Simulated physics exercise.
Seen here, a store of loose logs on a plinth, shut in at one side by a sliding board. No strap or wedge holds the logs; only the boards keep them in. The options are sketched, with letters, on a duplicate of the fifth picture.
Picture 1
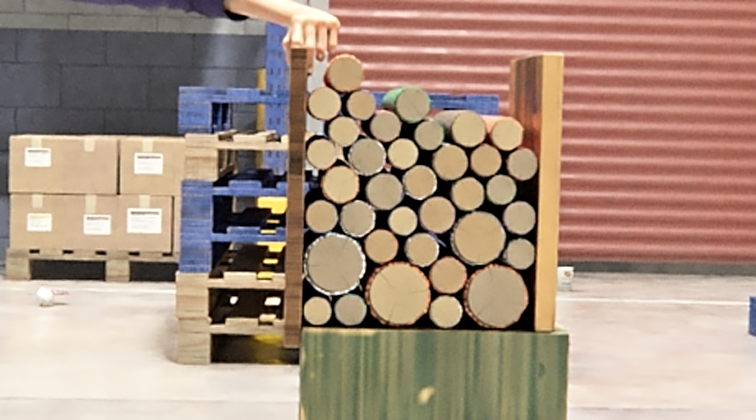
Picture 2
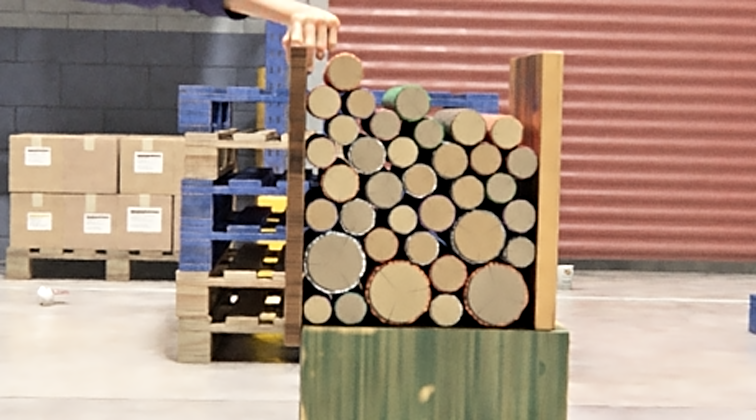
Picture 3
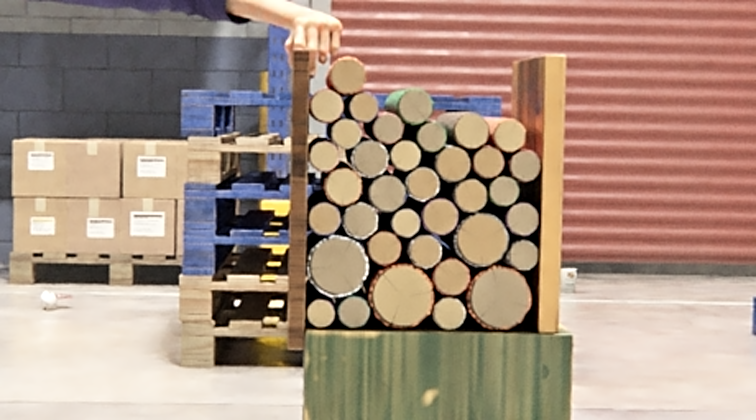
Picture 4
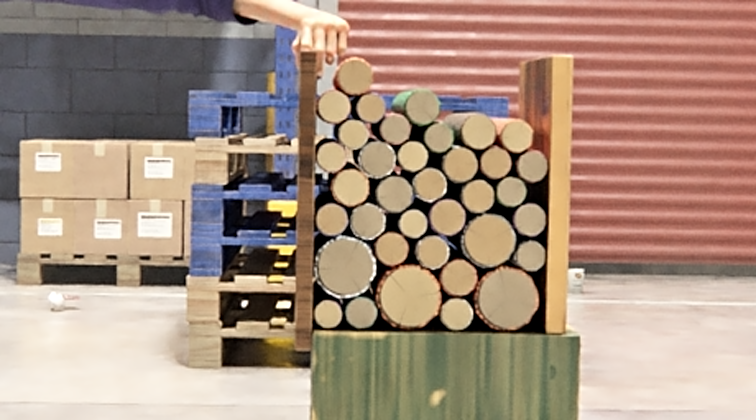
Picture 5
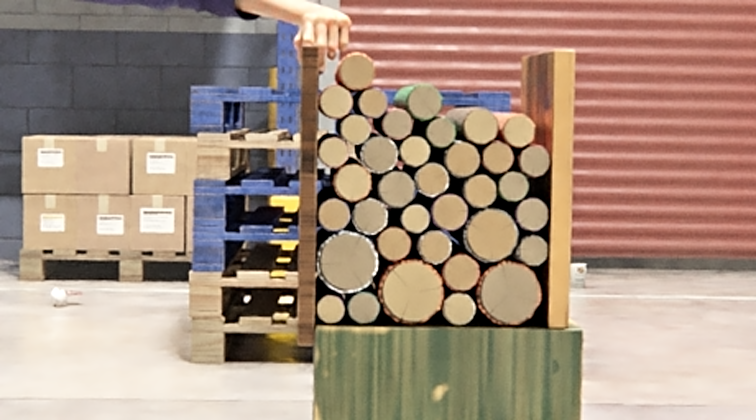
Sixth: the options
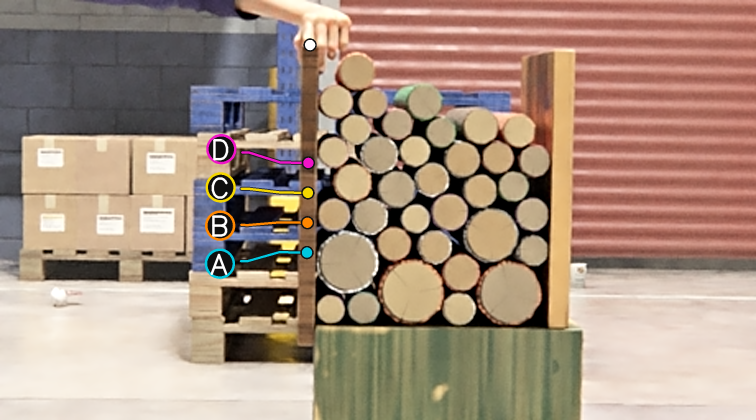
A stack of loose round logs, their pale cut ends facing the viewer, sits between two upright wooden boards on a green plinth, seen straight on in a warehouse-like space. Blue and brown pallets and cardboard boxes stand at left, before a grey wall and red ribbed shutter. A hand stays on the left board and the logs keep their arrangement, while the view shifts slightly.
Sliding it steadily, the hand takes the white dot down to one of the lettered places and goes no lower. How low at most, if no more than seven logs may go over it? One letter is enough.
The last mark within the limit is B.
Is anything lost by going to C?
Yes, at C.
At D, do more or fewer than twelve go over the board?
Fewer than twelve.
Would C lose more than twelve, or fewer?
At C, fewer than twelve.
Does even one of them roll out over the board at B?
Yes, at B.
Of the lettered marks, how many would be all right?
Three of them.
On the marked copy, A at (307, 253); B at (307, 223); C at (308, 193); D at (308, 163); the white dot at (310, 45).
Taking B. A third of the way, top of the board (318, 127).
Two thirds of the way, top of the board (316, 216).
When it is over, top of the board (316, 223), six out over the board.
As for the rest, A more than seven out over the board; C five out over the board; D two out over the board.
